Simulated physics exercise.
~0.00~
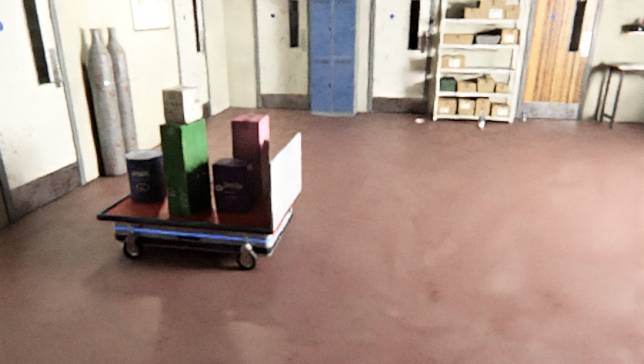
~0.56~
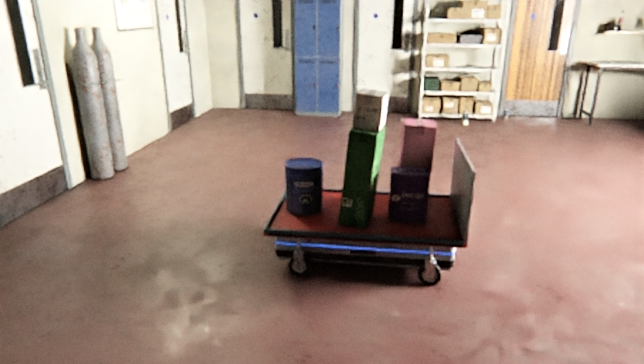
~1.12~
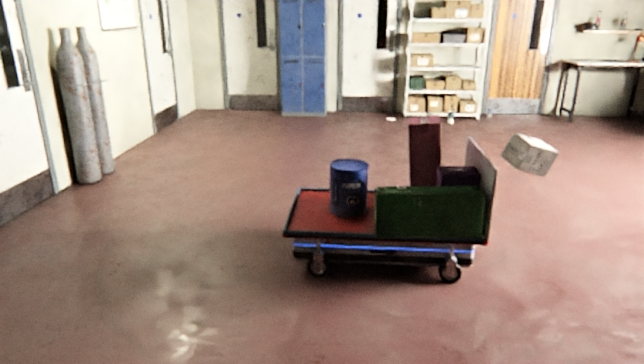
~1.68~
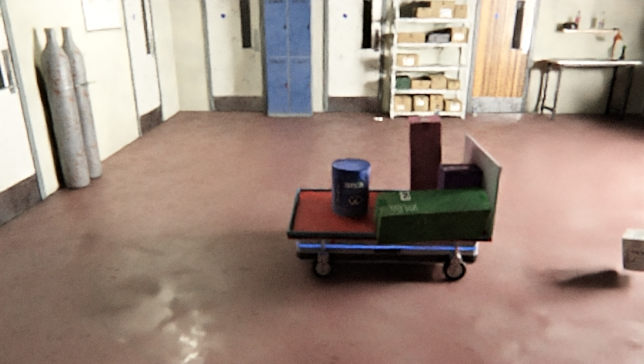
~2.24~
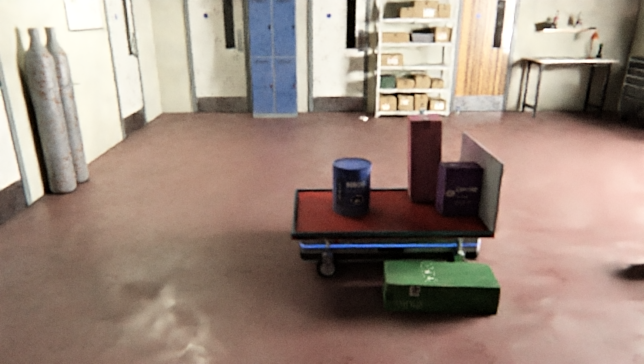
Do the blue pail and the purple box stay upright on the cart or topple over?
Both the blue pail and the purple box stay upright on the cart.
